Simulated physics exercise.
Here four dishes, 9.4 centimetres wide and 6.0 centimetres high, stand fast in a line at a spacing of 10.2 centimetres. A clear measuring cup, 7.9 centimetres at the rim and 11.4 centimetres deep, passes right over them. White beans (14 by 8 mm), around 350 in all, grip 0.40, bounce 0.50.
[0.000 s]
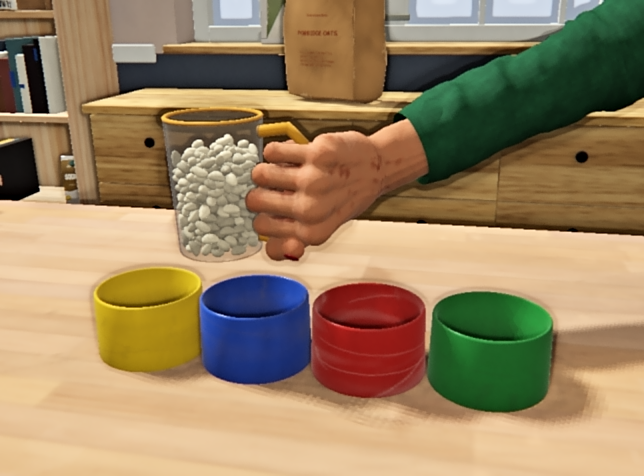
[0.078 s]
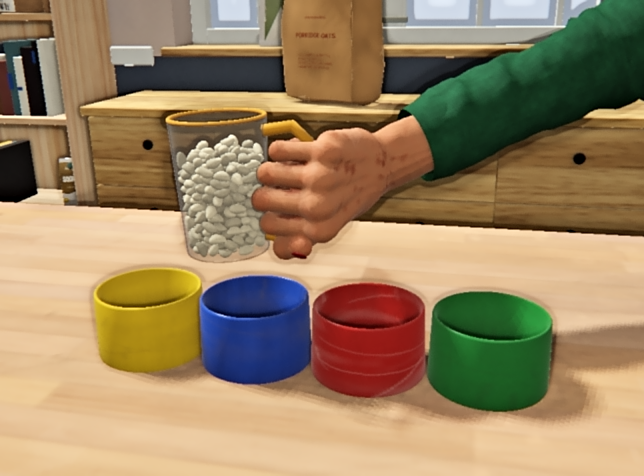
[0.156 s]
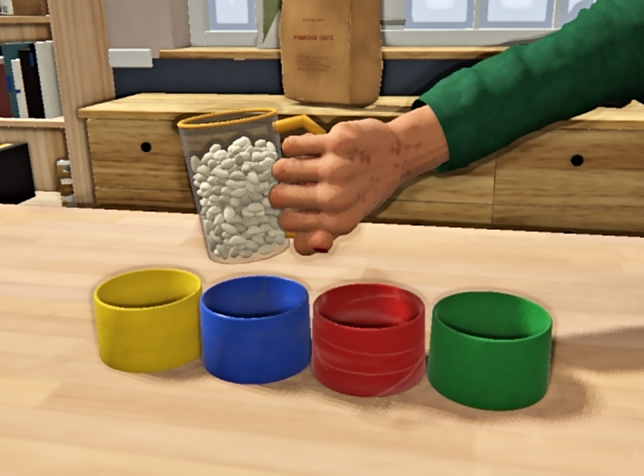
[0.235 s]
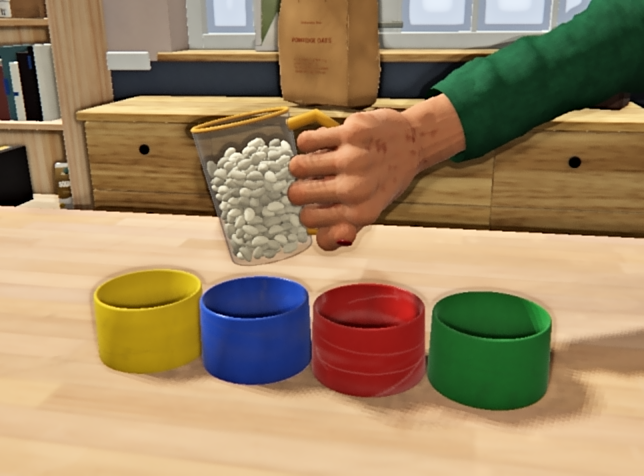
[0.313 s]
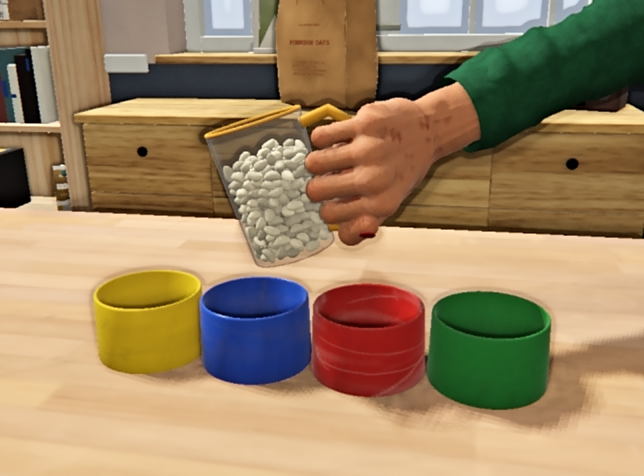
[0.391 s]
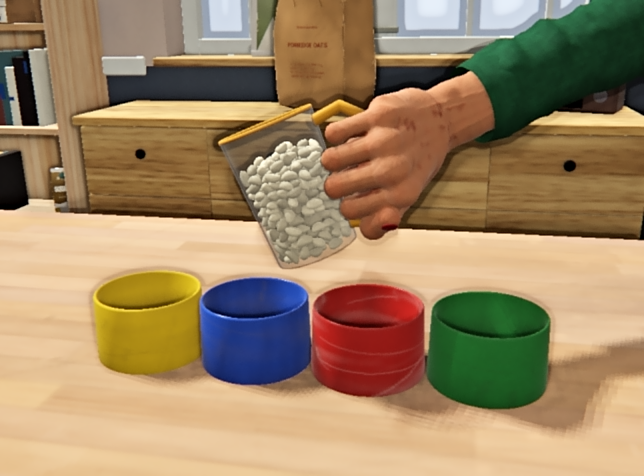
Hand in a green sleeve moving a clear cup of white beans rightward and tilting it leftward above four coloured dishes.
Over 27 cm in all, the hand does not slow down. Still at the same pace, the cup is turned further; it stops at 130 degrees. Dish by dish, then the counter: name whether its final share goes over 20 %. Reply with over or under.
Red under, blue under, green over, yellow under, counter under.
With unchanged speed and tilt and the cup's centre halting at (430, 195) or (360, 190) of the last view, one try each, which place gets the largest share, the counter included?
Largest portions, in order: Red and blue.
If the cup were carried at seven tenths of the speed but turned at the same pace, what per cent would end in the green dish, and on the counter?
In that case: Green 70, and counter 10.
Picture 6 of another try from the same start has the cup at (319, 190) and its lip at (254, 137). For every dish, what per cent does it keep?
Kept per dish: Red = 10, blue = 0, green = 80, yellow = 0.
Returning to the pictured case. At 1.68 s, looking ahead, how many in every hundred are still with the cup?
90 per cent.
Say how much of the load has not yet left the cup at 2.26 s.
Estimate: Around 0 % of the load.
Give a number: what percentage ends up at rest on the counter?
Close to 10 %, more or less.
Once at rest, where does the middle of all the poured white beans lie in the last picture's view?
I'd put it at about (477, 346).
After 1.16 s, tilt 72 degrees; cup holds 100 %.
After 1.68 s, tilt 106 degrees; cup holds 90 %, green 5 %.
After 2.26 s, tilt 130 degrees; cup holds 0 %, red 5 %, green 90 %.
At rest (3.2 s), red 5 %, blue 0 %, green 90 %, yellow 0 %, counter 10 %.
